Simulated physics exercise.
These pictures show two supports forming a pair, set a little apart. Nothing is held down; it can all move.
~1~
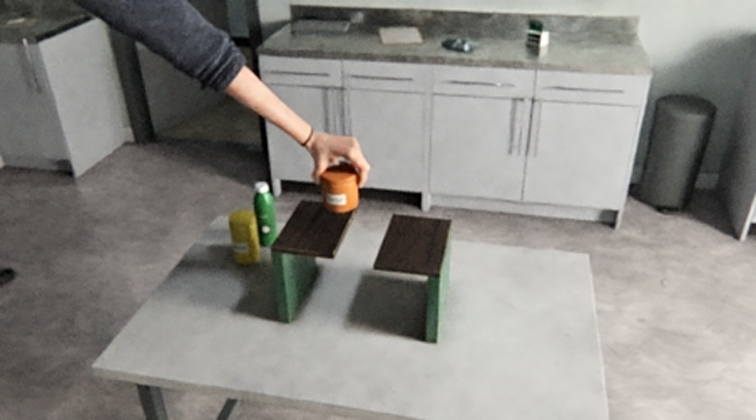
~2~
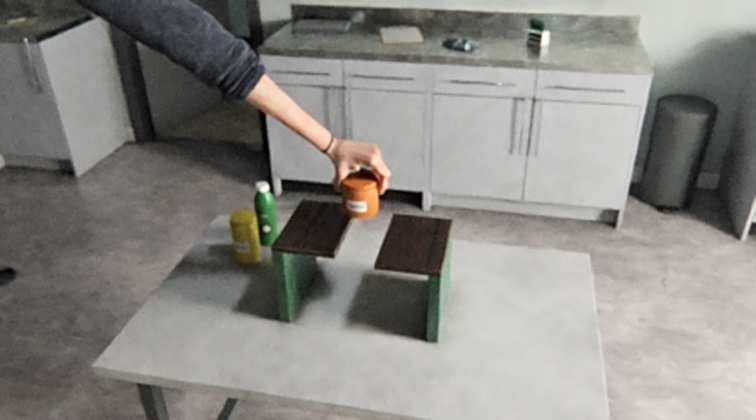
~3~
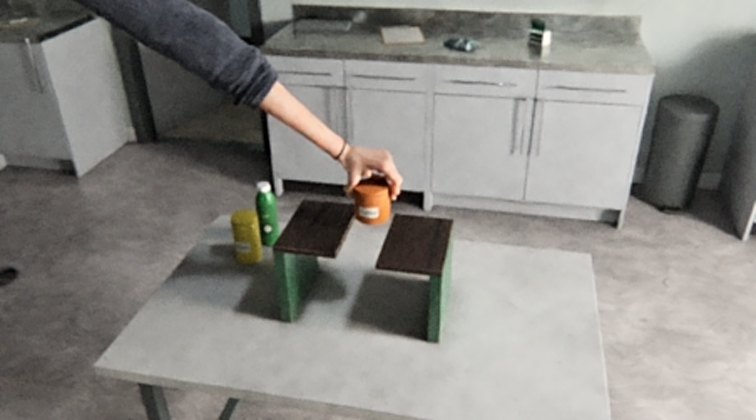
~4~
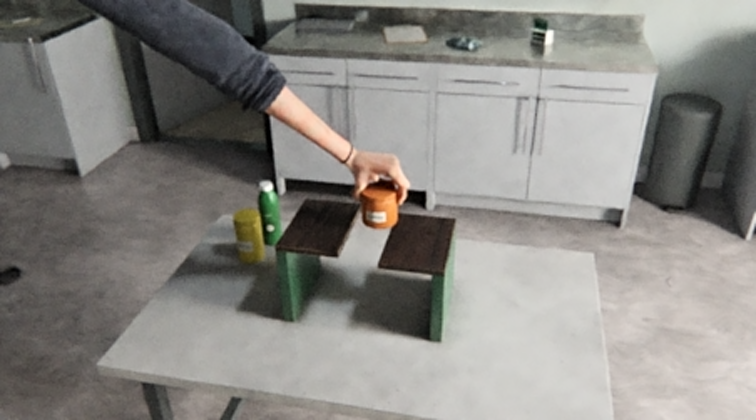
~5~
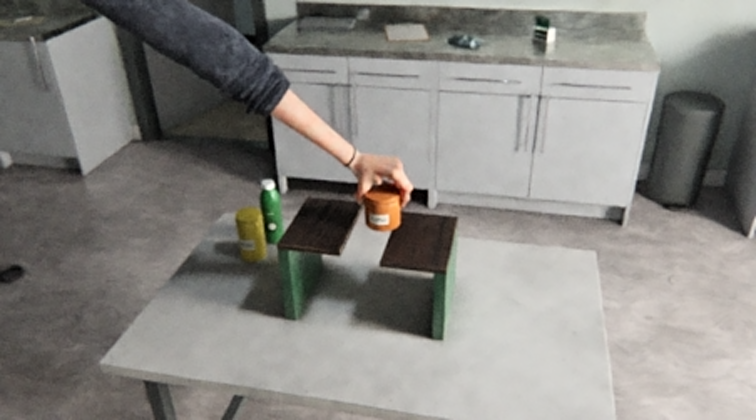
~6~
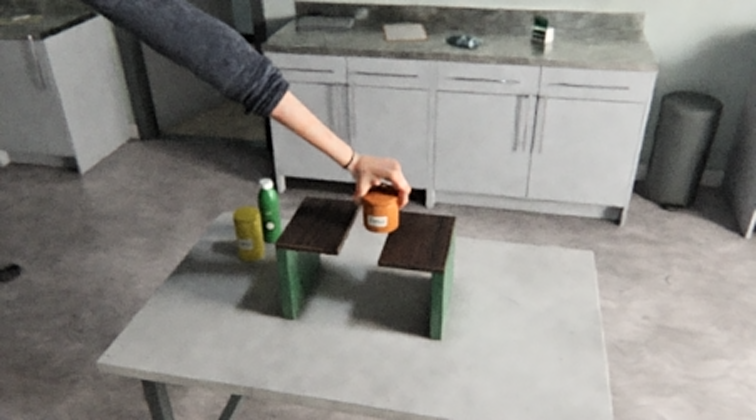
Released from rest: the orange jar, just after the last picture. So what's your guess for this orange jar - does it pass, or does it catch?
It cannot get past.
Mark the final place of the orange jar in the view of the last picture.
It ends up near (371, 225).
Then, 0.20 s after the last picture, orange jar tipped 7° from how it was near (379, 219).
Then, 0.30 s after the last picture, orange jar tipped 36° from how it was near (371, 225).
At rest, tipped over on the stand or table, orange jar; the other 2 in place. Seen from the same camera at the end, orange jar near (371, 225). The jar lodges.
